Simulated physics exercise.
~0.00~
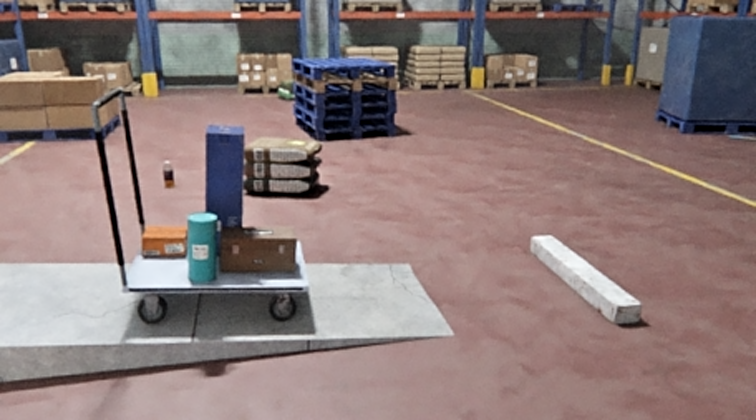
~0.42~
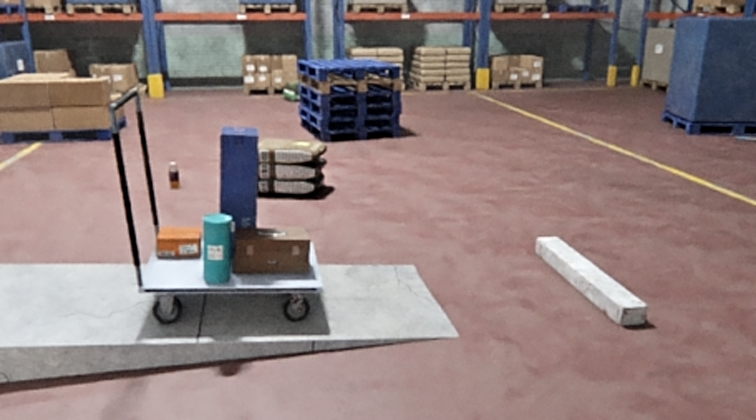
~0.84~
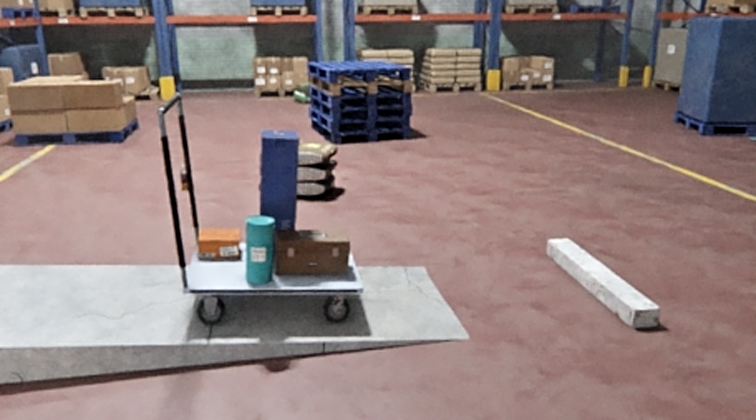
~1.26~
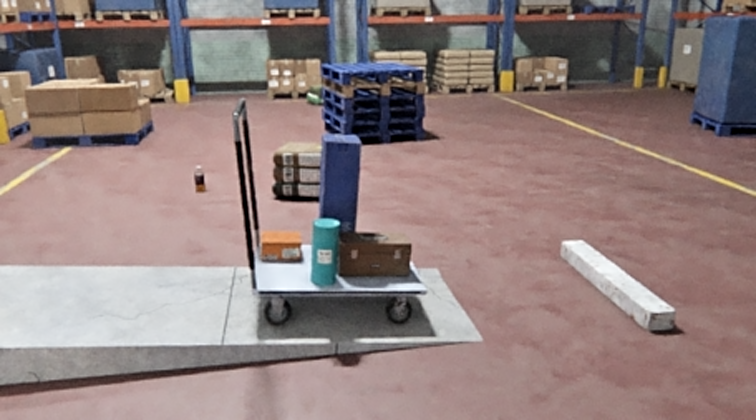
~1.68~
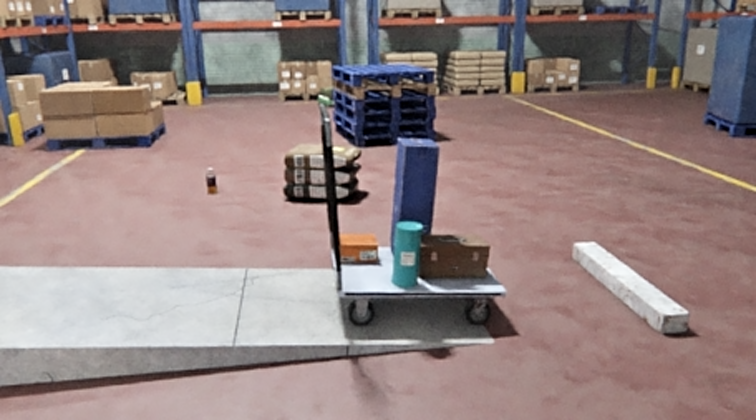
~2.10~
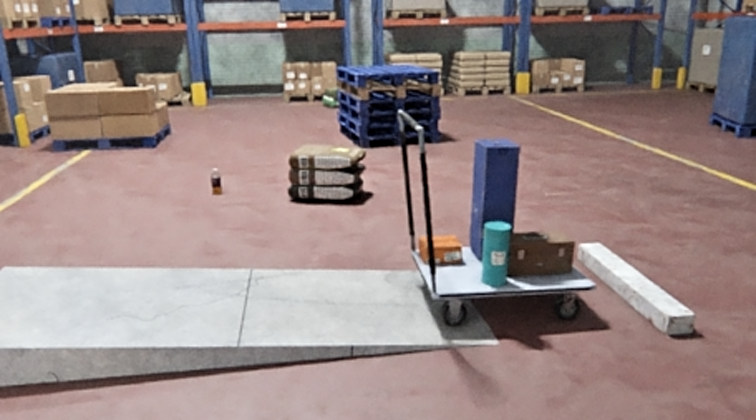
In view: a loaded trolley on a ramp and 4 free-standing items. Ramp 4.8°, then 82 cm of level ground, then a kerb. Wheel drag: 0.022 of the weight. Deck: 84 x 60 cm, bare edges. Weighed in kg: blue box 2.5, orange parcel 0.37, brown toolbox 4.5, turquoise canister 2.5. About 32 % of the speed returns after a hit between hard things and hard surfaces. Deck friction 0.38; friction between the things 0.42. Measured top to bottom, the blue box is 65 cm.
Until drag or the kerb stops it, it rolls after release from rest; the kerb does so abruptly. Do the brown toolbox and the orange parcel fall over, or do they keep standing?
Brown toolbox: Keeps standing; orange parcel: Keeps standing.
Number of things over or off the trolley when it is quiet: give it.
Total: 1.
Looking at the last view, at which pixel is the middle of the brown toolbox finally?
Near (617, 248).
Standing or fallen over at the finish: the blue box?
The blue box tips over.
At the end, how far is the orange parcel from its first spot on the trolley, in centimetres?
I'd say about 12 cm between start and finish.
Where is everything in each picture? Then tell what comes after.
In the first picture, 155 cm to the kerb; brown toolbox (258, 249); orange parcel (165, 241).
In the second picture, 151 cm to the kerb; blue box (239, 192); turquoise canister (217, 248).
In the third picture, 137 cm to the kerb; blue box (278, 195); turquoise canister (260, 250).
In the fourth picture, 112 cm to the kerb; blue box (338, 197); turquoise canister (325, 252).
In the fifth picture, 77 cm to the kerb; blue box (413, 201); turquoise canister (407, 254).
In the sixth picture, 33 cm to the kerb; brown toolbox (534, 253); orange parcel (440, 250).
Around 2.60 s, trolley at the kerb; orange parcel shifted 12 cm near (519, 247); brown toolbox shifted 12 cm near (615, 248); blue box tipped 10° against what carries it.
Around 3.20 s, trolley at the kerb; blue box now off the trolley; orange parcel shifted 13 cm near (521, 247); brown toolbox shifted 13 cm near (617, 248).
Finally (4.9 s), off the trolley and tipped over, blue box; not toppled but over 10 cm from the start, orange parcel, brown toolbox and turquoise canister. Final places as that camera would see them, brown toolbox near (617, 248), orange parcel near (521, 247).
